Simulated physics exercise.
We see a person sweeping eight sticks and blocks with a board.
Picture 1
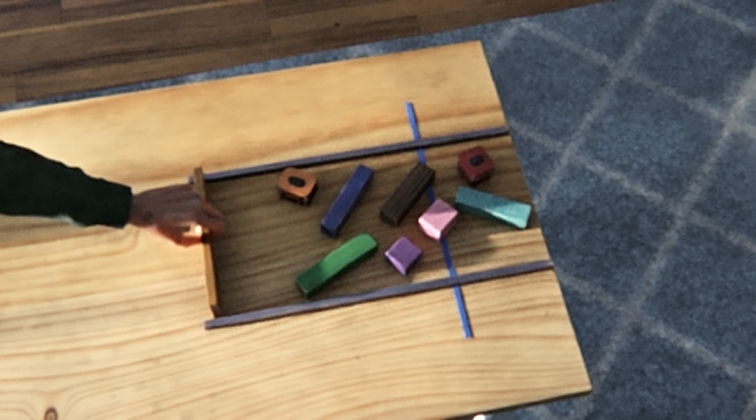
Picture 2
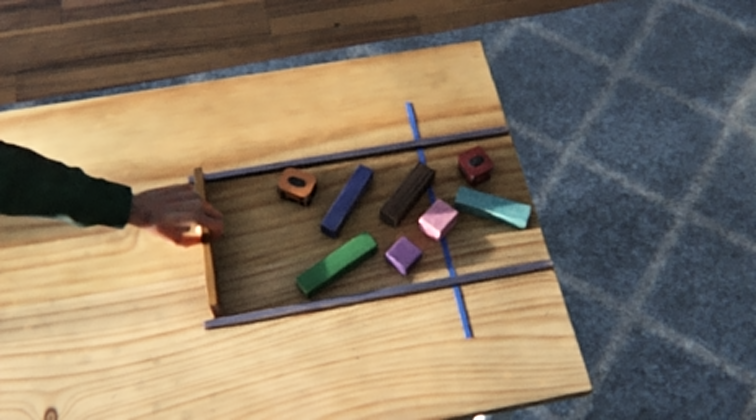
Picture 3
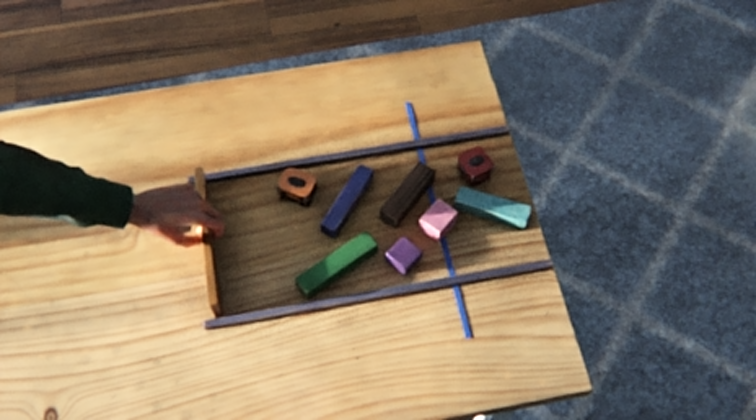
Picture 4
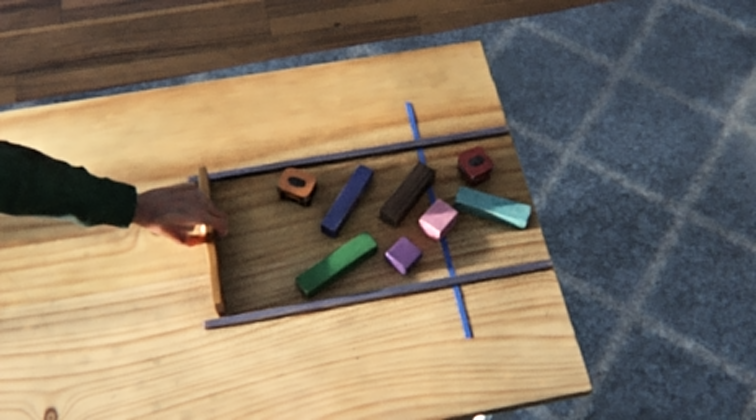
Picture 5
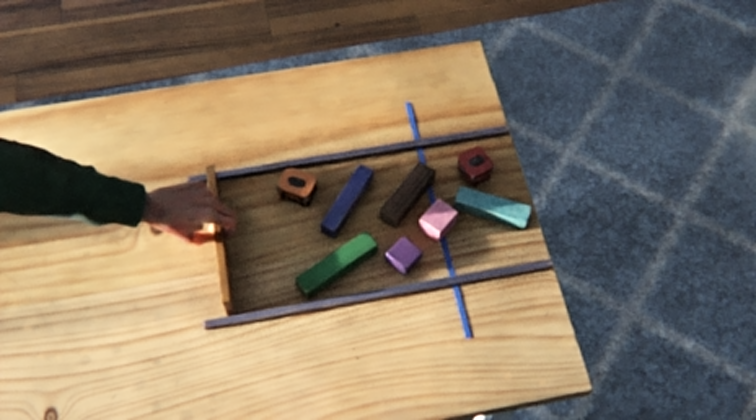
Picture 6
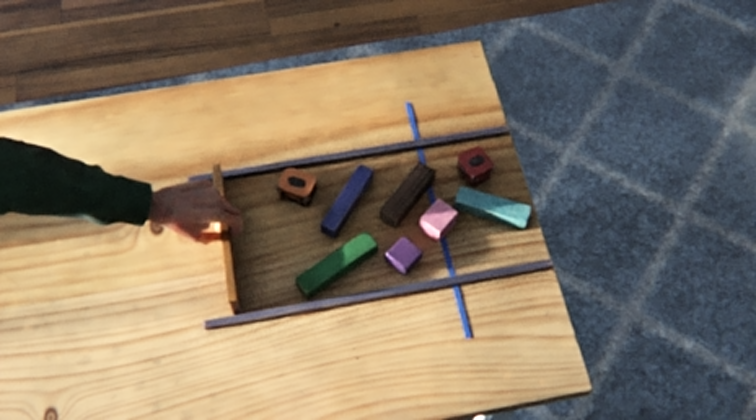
On a wooden tabletop, a hand slowly pushing a board slightly right between two rails, toward scattered coloured sticks and blocks lying still.
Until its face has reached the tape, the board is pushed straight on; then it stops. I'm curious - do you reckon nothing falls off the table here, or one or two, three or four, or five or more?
Band: Nil.
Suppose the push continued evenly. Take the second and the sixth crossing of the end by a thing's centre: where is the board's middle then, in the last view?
First roughly (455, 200), later roughly (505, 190).
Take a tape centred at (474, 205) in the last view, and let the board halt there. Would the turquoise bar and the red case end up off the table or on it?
Well, the turquoise bar topples off and the red case topples off.
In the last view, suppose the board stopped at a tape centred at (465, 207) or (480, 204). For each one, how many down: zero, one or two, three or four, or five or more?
First place: One or two; second place: Either three or four.
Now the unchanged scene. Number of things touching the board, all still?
Number: 3.
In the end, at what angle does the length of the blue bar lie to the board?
Roughly 30 degrees.
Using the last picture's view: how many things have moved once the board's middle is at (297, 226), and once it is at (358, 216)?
Counts: 2 / 6.
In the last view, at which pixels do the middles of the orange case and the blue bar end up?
In the last picture the orange case sits around (443, 156) and the blue bar around (458, 186).
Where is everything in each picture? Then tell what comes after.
The first frame shows turquoise bar (492, 208); red case (475, 166); pink block (438, 220); board (208, 241); tape (436, 212).
The second frame shows red case (475, 166); green stick (337, 265).
The third frame shows pink block (438, 221); purple block (404, 256).
The fourth frame shows turquoise bar (492, 208); orange case (298, 187).
The fifth frame shows red case (475, 166); board (220, 239).
The sixth frame shows turquoise bar (492, 208); red case (475, 166); pink block (438, 221); board (227, 238); tape (436, 212).
Soon after, none off yet; turquoise bar at rest near (492, 208); red case at rest near (475, 166); pink block at rest near (438, 221).
In the end, the number that fall off is zero.
